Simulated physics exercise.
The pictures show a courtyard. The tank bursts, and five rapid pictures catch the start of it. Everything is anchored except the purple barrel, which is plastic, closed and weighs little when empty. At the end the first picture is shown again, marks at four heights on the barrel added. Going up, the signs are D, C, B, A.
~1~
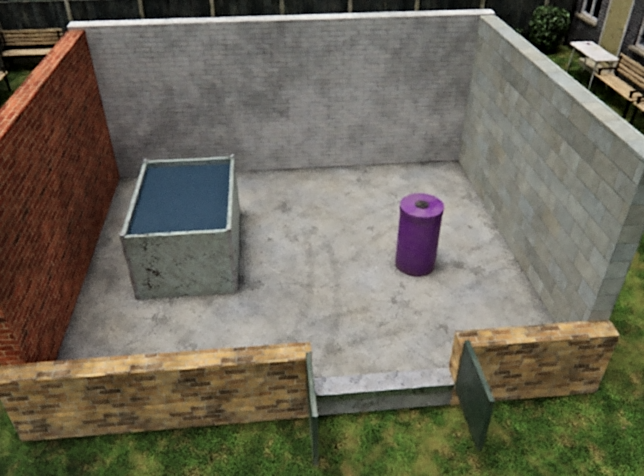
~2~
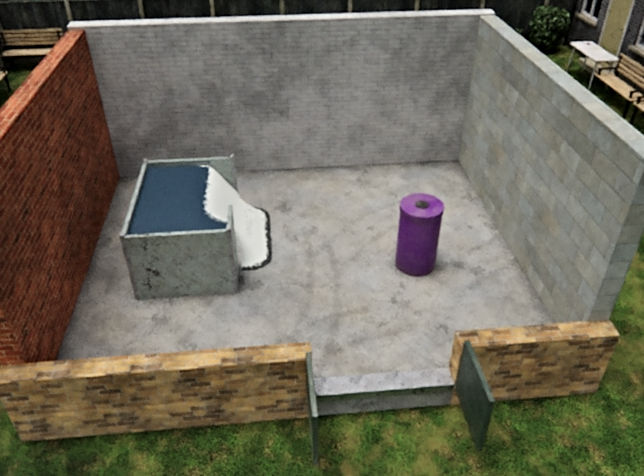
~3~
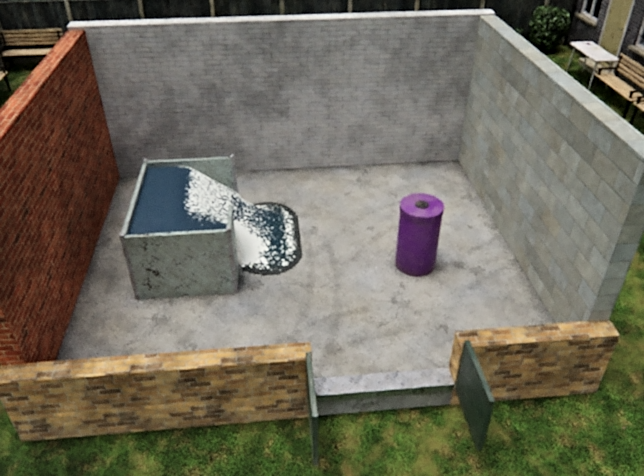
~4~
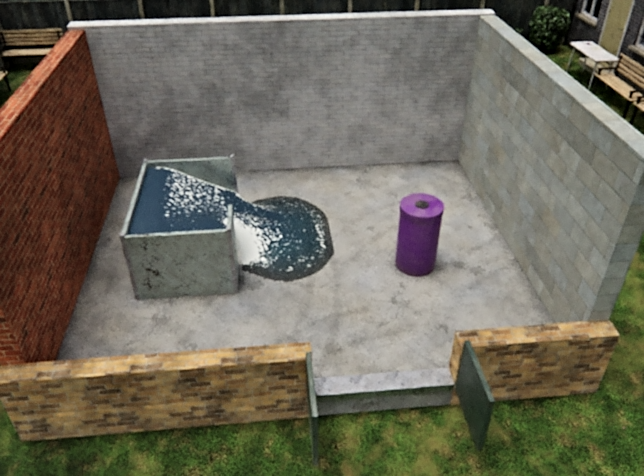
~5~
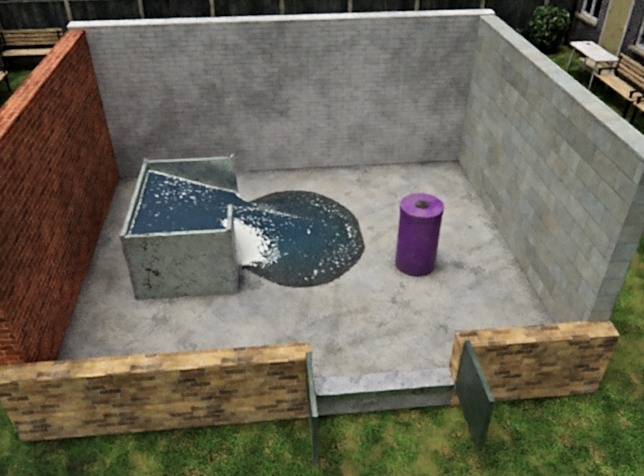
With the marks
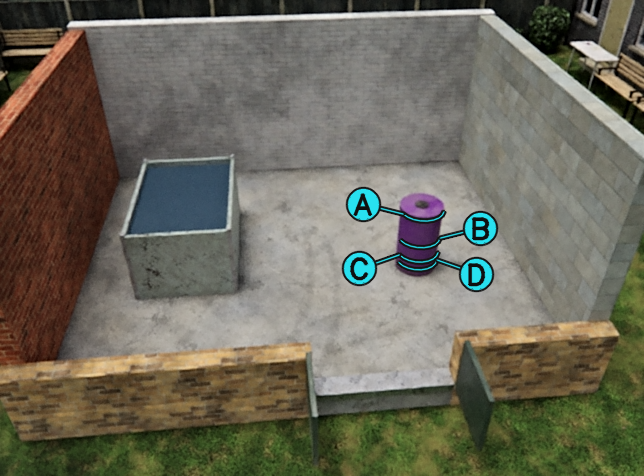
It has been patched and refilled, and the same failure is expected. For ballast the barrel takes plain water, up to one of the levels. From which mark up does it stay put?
Take B.
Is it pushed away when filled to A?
No.
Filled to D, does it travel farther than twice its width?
Yes, clearly.
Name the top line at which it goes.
C.
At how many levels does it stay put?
Two of them.
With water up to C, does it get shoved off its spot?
Yes, that goes wrong.
On the marked copy, A at (427, 221); B at (423, 247); C at (422, 262); D at (421, 269); from the bottom up D, C, B, A.
With A, it does not move.
With B, it does not move.
With C, it is pushed about its own width away.
With D, it is pushed about 4 times its own width away.
